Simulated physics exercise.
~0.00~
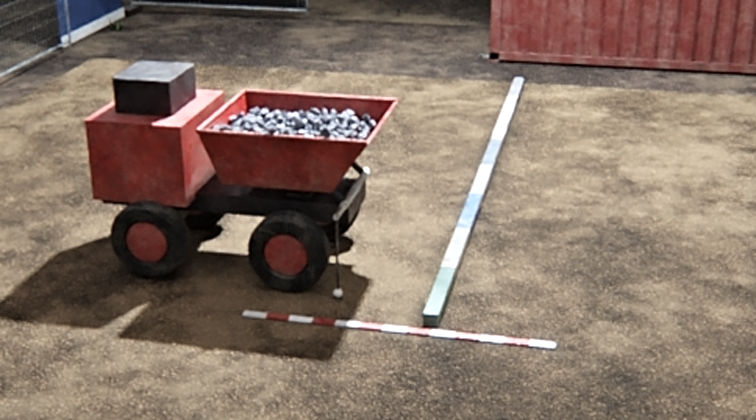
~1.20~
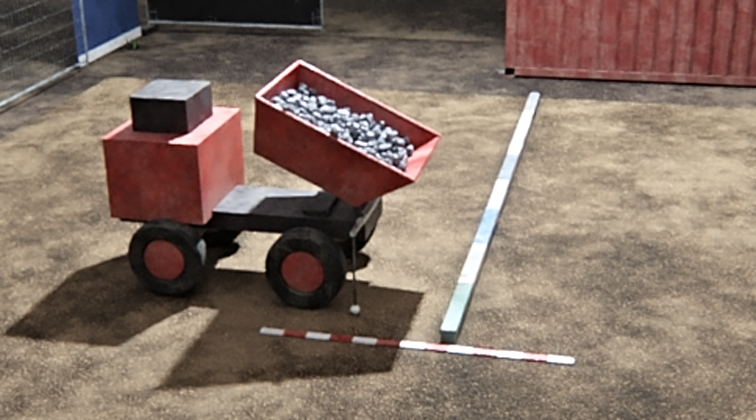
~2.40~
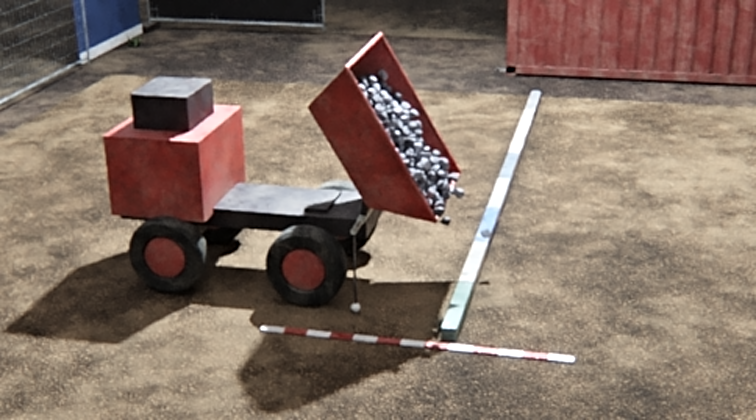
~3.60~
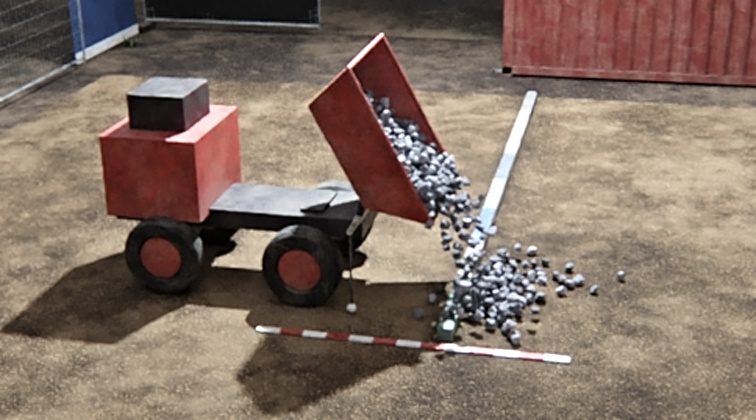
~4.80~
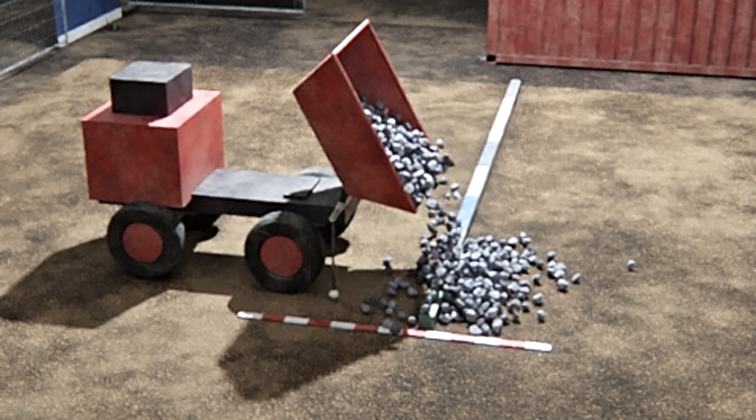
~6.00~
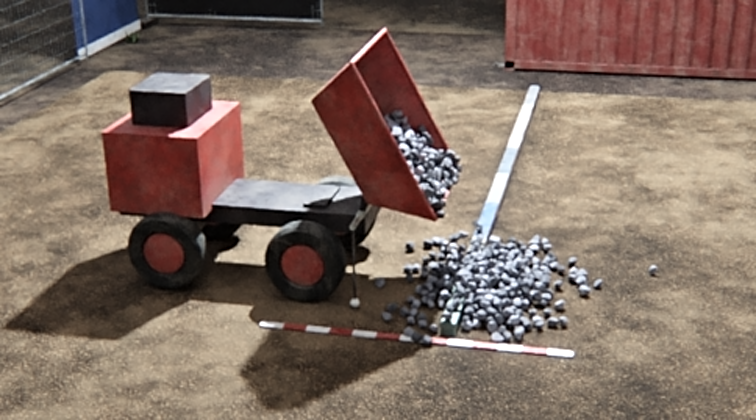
At the start, a small red dumper stands on brown ground with its open skip level and full of grey stones, facing a pale kerb and a red-and-white striped staff. The skip tips up toward the right, and the stones stay in it at first. As it grows steep, they slide to the lower lip and begin to spill. They pour down onto the near end of the kerb, scattering to both sides, while the skip stays steeply tilted. Finally, a heap covers that end of the kerb, with more stones beyond it than before it, and a large share remains in the raised skip.
